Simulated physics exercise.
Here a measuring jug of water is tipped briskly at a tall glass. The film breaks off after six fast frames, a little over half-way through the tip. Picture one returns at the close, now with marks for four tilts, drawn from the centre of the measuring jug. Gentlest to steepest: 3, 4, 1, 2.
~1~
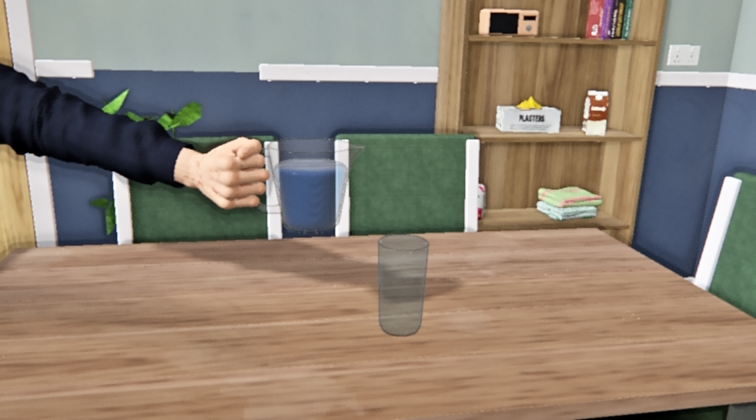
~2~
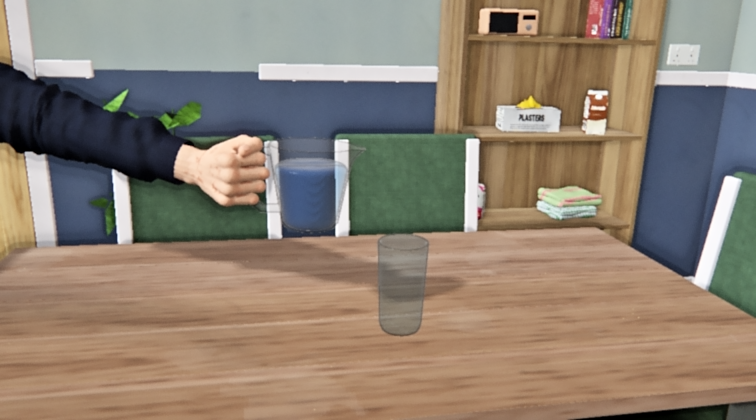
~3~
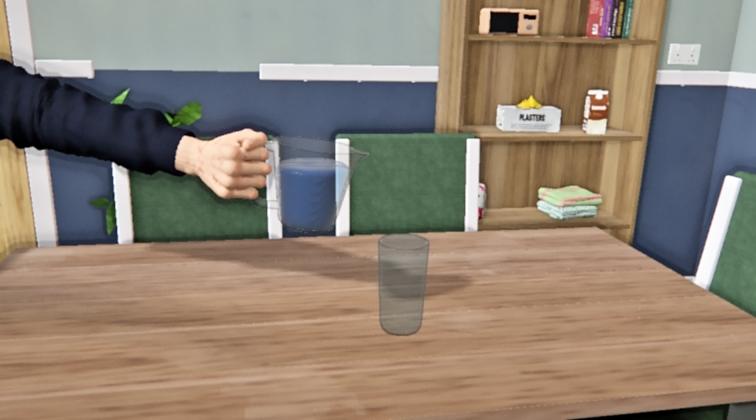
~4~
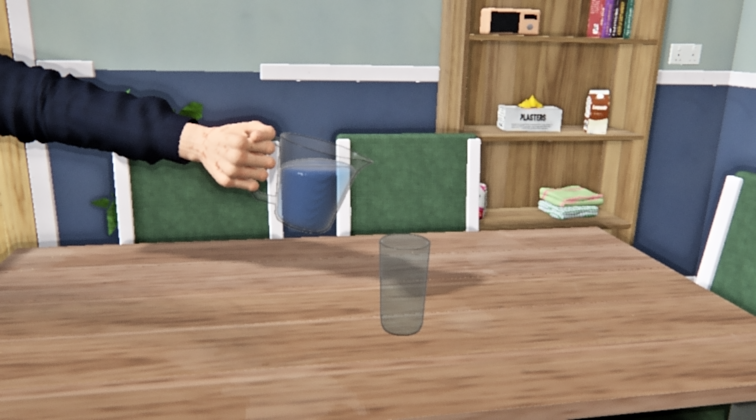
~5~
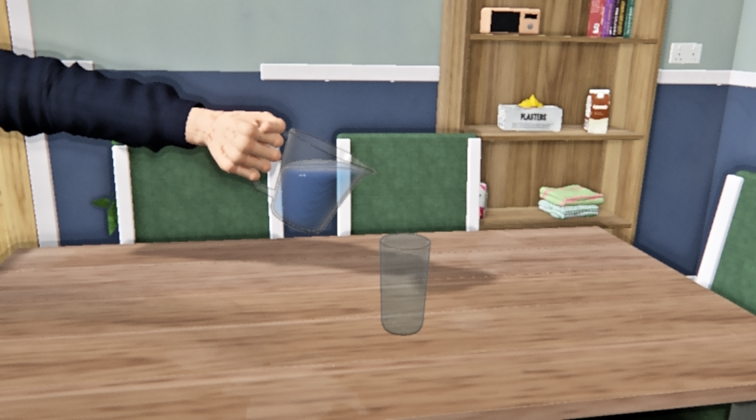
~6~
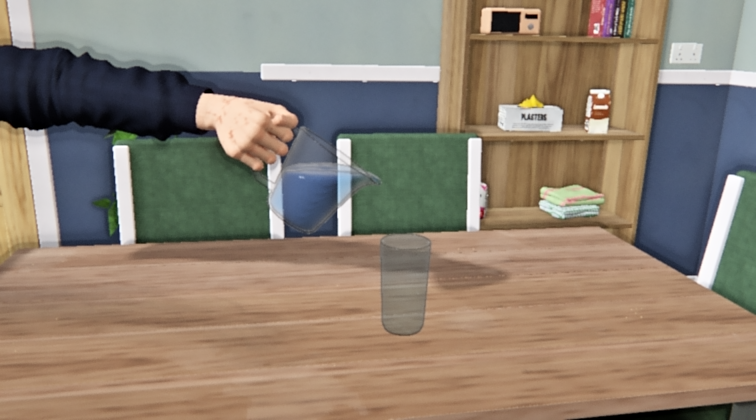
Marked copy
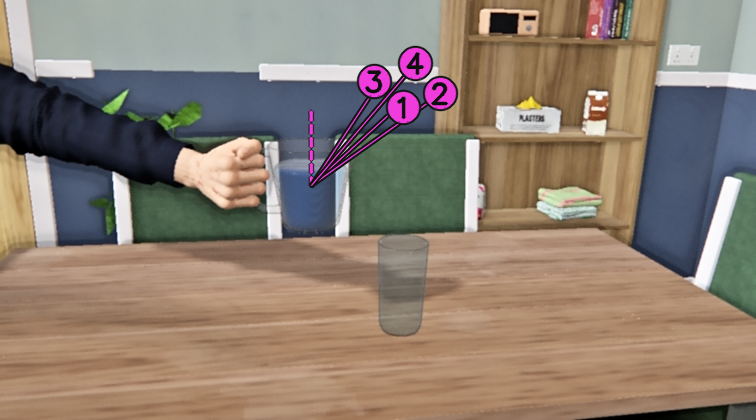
An arm in a dark navy sleeve reaches in from the left, holding a clear measuring jug of blue-tinted water above a wooden table, seen from slightly above its near side. A tall grey-tinted glass stands empty on the table, with green chairs, a blue wall and wooden shelves behind. The jug starts upright, then the hand tips it rightward until water reaches just over its lip, while the camera stays still.
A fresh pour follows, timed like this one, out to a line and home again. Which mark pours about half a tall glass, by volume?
Choose 2.
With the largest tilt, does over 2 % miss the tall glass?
No, it does not.
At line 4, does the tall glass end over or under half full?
Under half.
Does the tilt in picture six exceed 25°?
Yes, it does.
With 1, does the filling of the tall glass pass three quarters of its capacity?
No, it does not.
On the marked copy, 1 at (387, 115); 2 at (427, 103); 3 at (368, 98); 4 at (404, 76).
With 1, the tall glass ends with about 33 % of what it can hold.
With 2, the tall glass ends with about 49 % of what it can hold.
With 3, the tall glass ends with about 10 % of what it can hold.
With 4, the tall glass ends with about 20 % of what it can hold.
